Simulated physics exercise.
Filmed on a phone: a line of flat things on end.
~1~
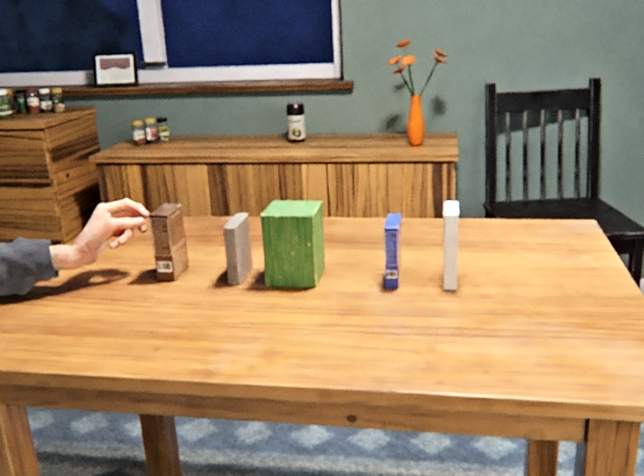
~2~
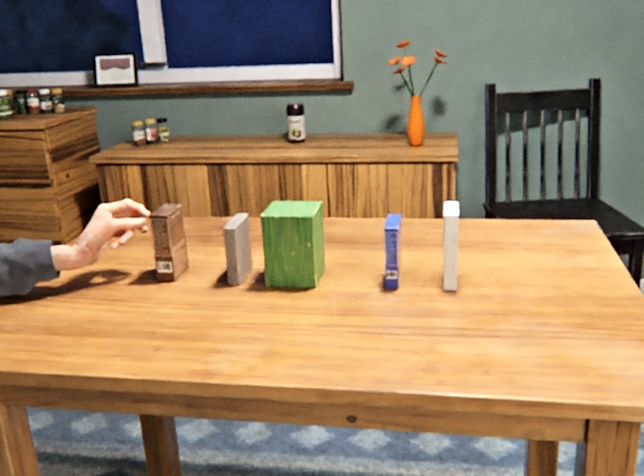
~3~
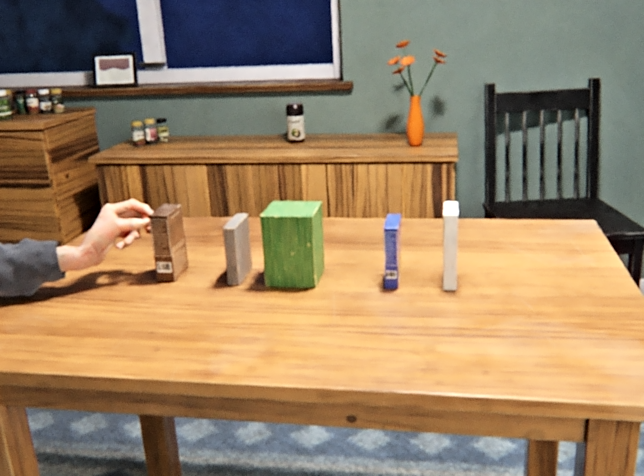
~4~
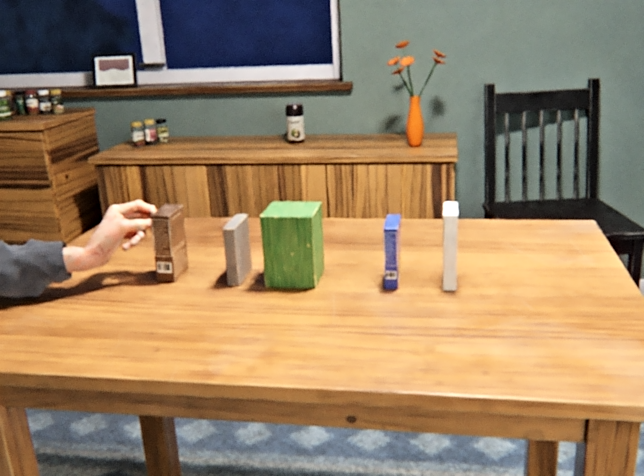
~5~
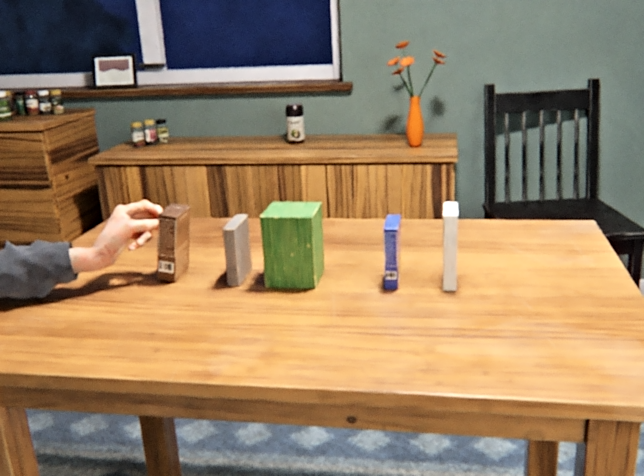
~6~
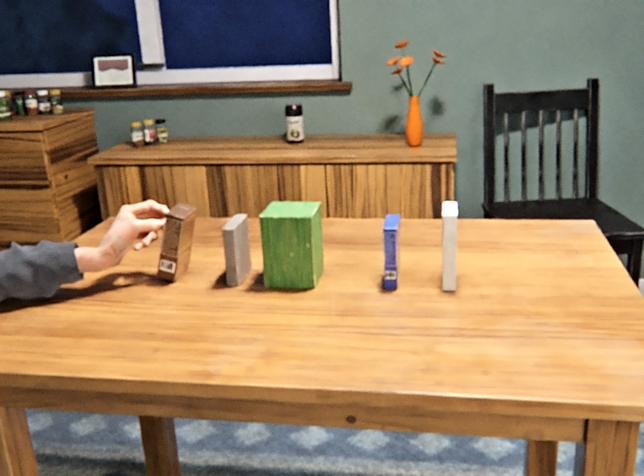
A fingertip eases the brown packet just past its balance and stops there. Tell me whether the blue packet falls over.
The blue packet stays upright.
Then, 0.40 s later than the last frame, brown packet 80° over; grey block tilted by 22°.
Then, 1.30 s later than the last frame, brown packet 90° over; grey block tilted by 24°.
When it is over, left askew, grey block; the other 2 as before. End places, in pixels of the last picture, blue packet near (392, 251).
